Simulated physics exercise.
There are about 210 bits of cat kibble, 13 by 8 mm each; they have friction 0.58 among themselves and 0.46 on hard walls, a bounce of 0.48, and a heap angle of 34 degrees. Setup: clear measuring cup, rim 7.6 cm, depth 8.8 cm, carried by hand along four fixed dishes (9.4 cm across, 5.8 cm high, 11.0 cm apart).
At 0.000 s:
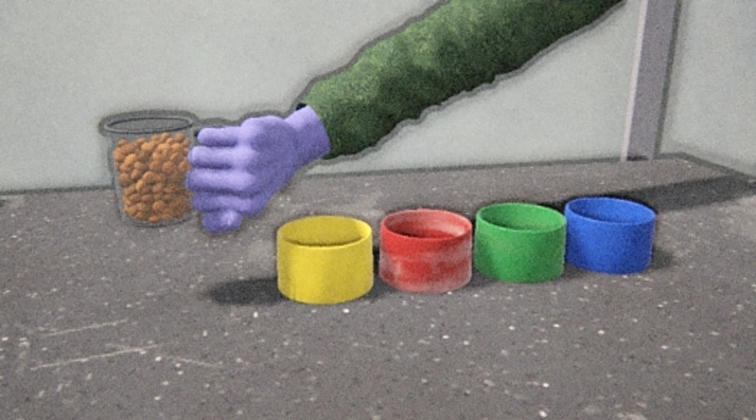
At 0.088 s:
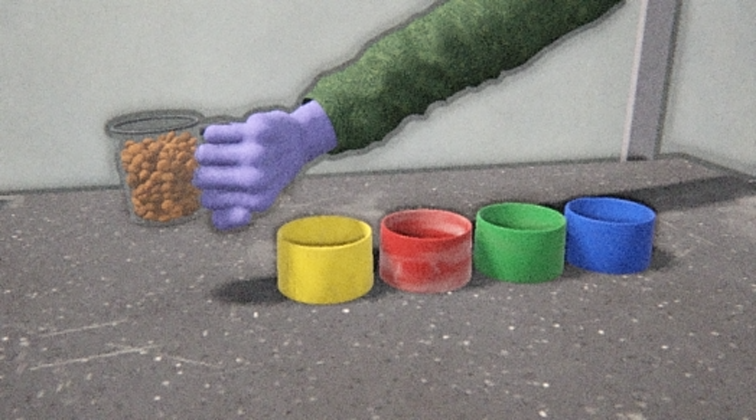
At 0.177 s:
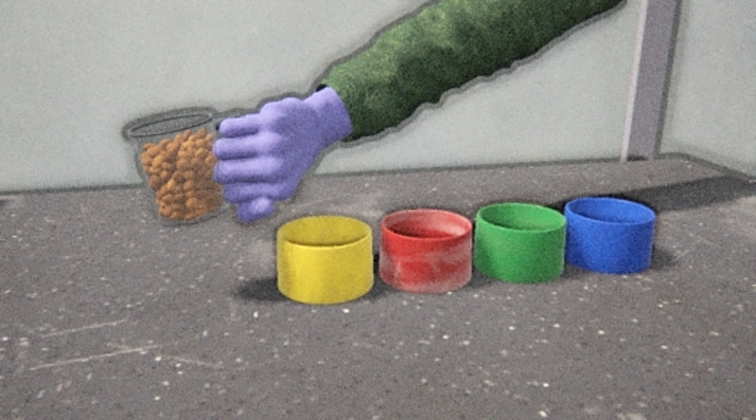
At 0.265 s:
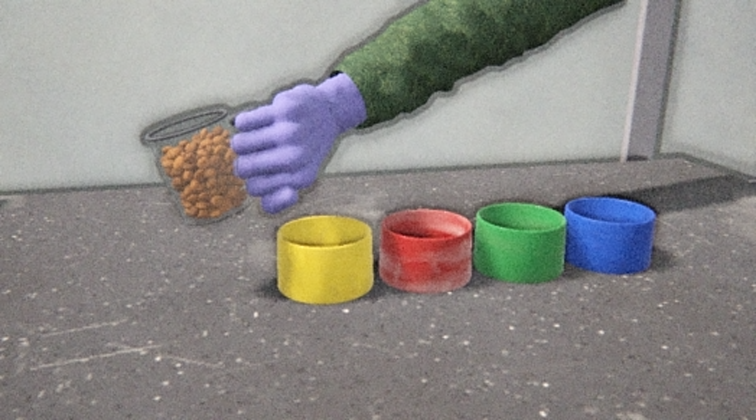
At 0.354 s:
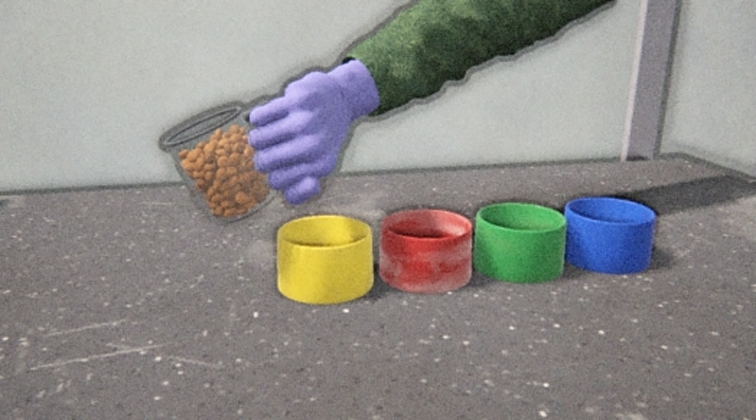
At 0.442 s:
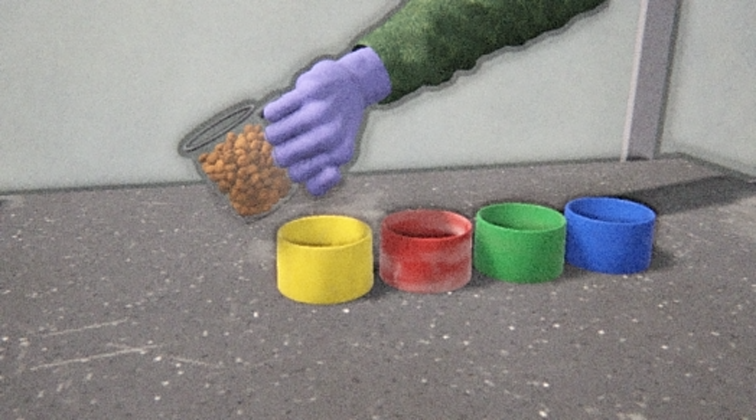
A purple-gloved hand lifting a clear cup of brown kibble, moving it right and tilting it leftward behind four colored dishes.
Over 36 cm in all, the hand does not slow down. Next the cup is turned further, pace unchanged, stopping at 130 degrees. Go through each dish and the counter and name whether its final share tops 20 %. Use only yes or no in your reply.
Red dish: Yes; blue dish: No; green dish: No; yellow dish: No; counter: Yes.
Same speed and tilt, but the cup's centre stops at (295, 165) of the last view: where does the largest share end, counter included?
The winner: Counter.
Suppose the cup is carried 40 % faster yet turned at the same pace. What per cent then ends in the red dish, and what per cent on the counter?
Red: 50; counter: 50.
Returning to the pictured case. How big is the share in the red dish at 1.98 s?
Some 50 in a hundred by then.
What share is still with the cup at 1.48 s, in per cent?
Roughly 90 in a hundred.
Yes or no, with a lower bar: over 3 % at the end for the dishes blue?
Blue no.
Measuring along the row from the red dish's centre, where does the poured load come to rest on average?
It ends up close to 3 cm toward the picture's right edge.
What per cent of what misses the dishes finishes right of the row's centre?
Roughly 50 per cent.
After 1.07 s, tilt 77 degrees; cup holds 100 %.
After 1.48 s, tilt 108 degrees; cup holds 90 %, red 10 %.
Then, at 1.98 s, tilt 130 degrees; cup holds 5 %, red 50 %, green 5 %.
By 2.6 s all is still; red 50 %, blue 0 %, green 10 %, yellow 0 %, counter 40 %.
